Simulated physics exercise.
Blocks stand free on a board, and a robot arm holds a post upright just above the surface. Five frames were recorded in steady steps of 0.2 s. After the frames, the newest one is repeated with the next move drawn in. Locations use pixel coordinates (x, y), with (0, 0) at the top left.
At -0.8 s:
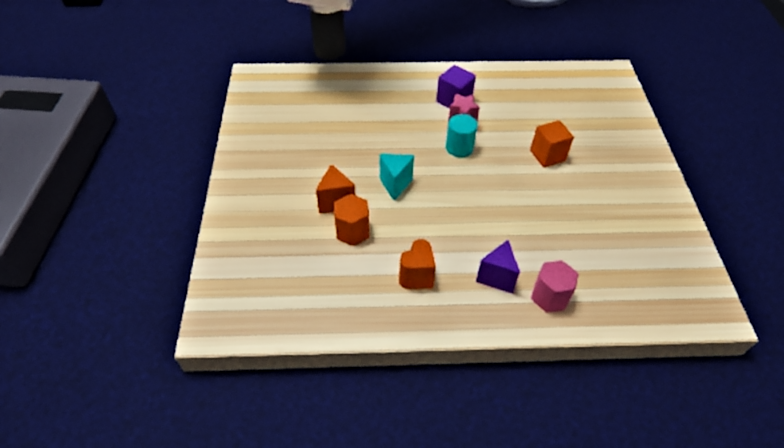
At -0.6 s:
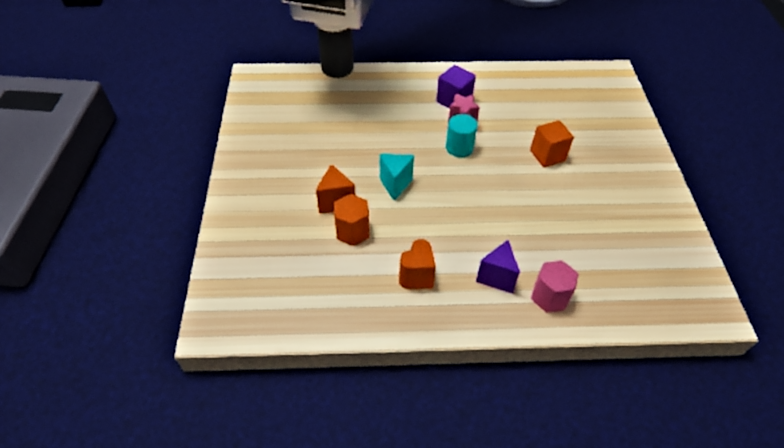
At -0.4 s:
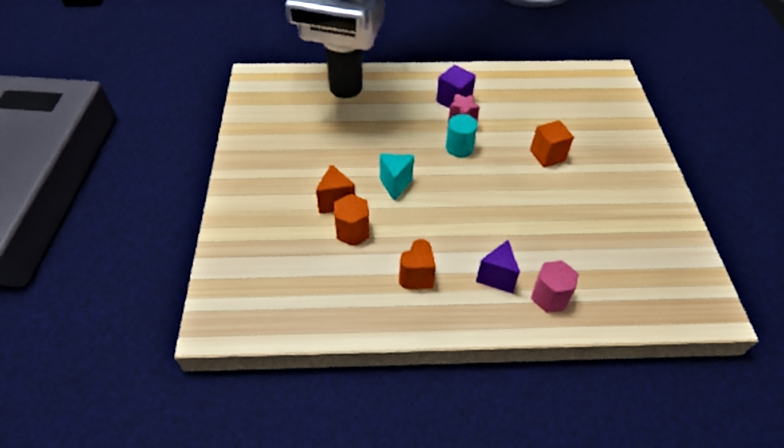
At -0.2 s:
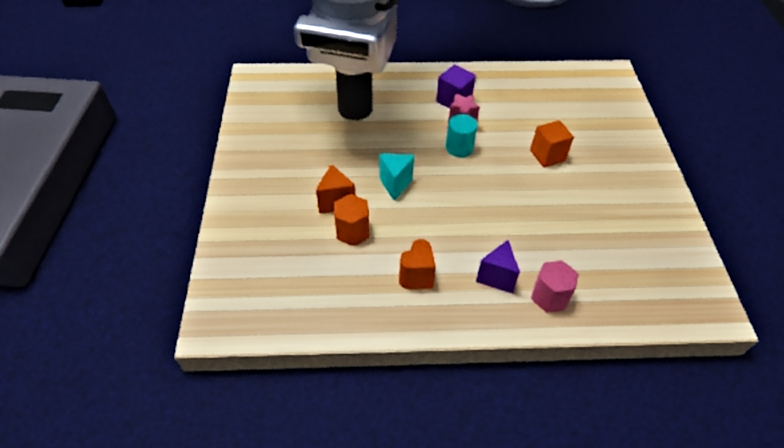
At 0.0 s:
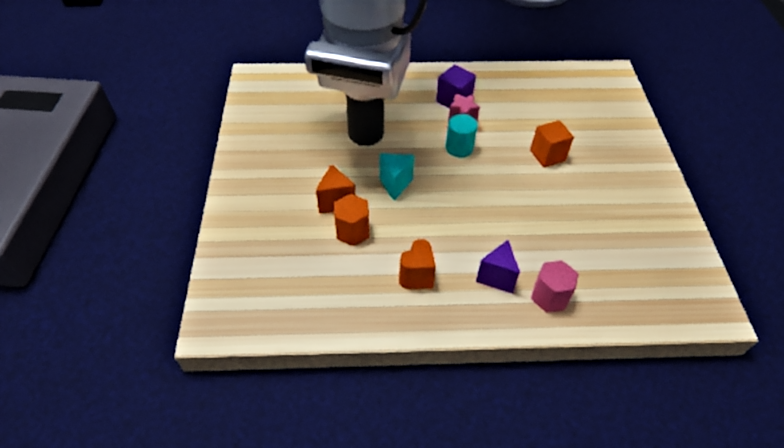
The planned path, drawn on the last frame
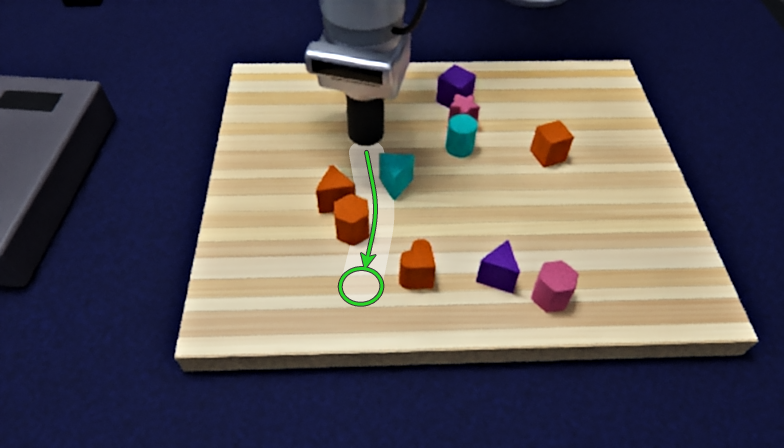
On a wooden board, a robot arm moves a black post forward among still blocks.
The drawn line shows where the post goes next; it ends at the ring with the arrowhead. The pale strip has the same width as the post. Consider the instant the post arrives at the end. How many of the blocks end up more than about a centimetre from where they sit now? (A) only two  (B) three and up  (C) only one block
The one that fits is A, only two.
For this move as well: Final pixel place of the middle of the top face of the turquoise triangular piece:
It is at (406, 178).
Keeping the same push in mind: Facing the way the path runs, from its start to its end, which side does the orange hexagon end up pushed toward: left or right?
It moves right.
Drawn move, from (366, 152) through (374, 192) and (372, 236) to (361, 286).
One third of the way, post (374, 174); turquoise triangular piece (405, 172), turned 70° anticlockwise.
Two thirds of the way, post (372, 219); orange hexagon (336, 228), turned 50° clockwise; turquoise triangular piece (406, 178), turned 105° anticlockwise.
At the end, post (360, 270); orange triangular piece still; orange hexagon (323, 246), turned 125° clockwise; turquoise triangular piece (406, 178), turned 105° anticlockwise.
